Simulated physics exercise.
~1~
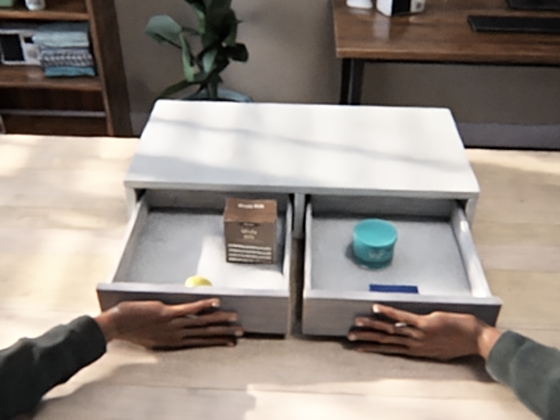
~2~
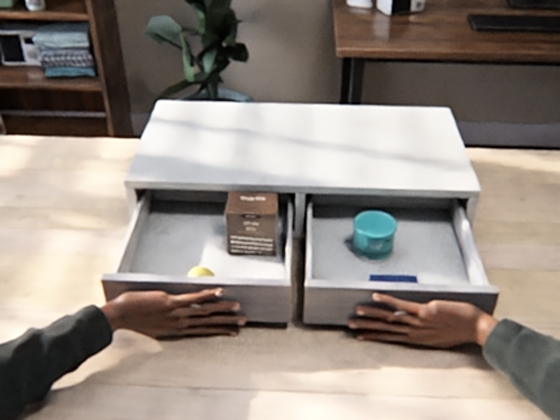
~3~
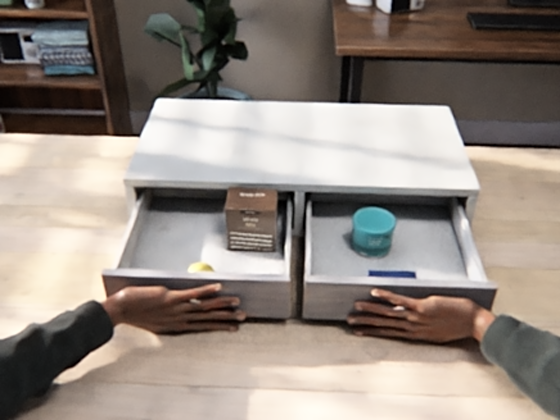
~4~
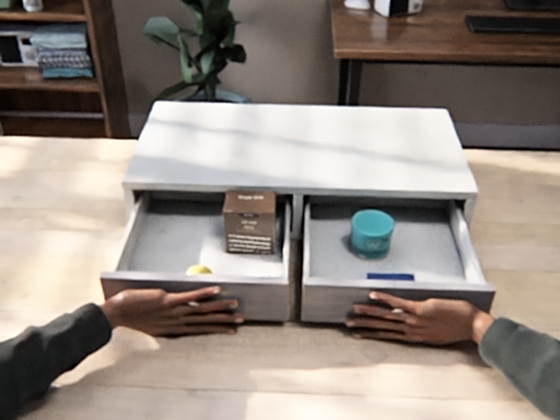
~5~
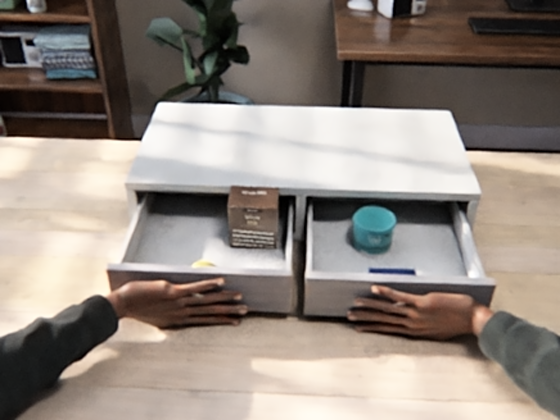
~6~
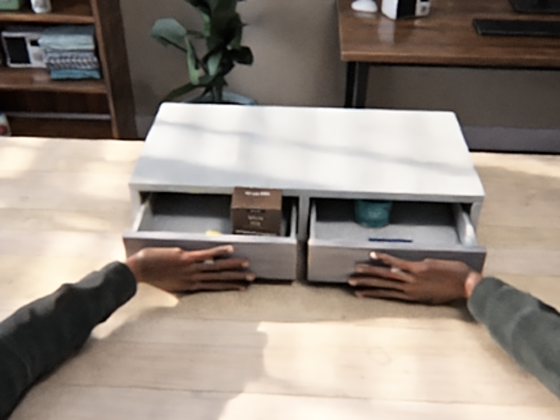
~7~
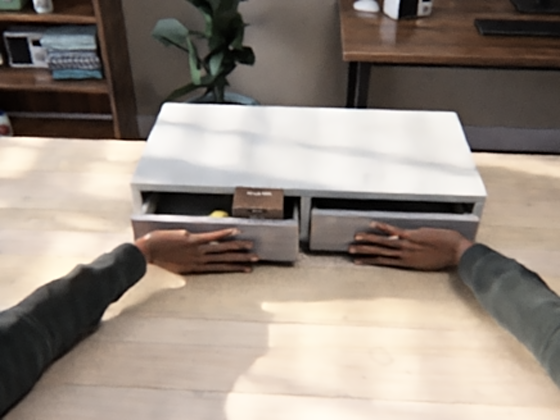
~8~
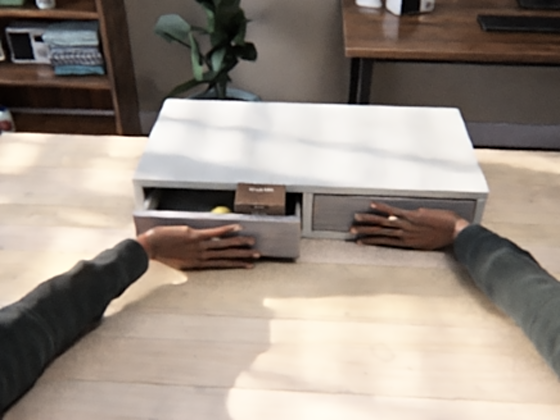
Two hands push a pair of drawers inward; the right one closes, the left stays ajar.
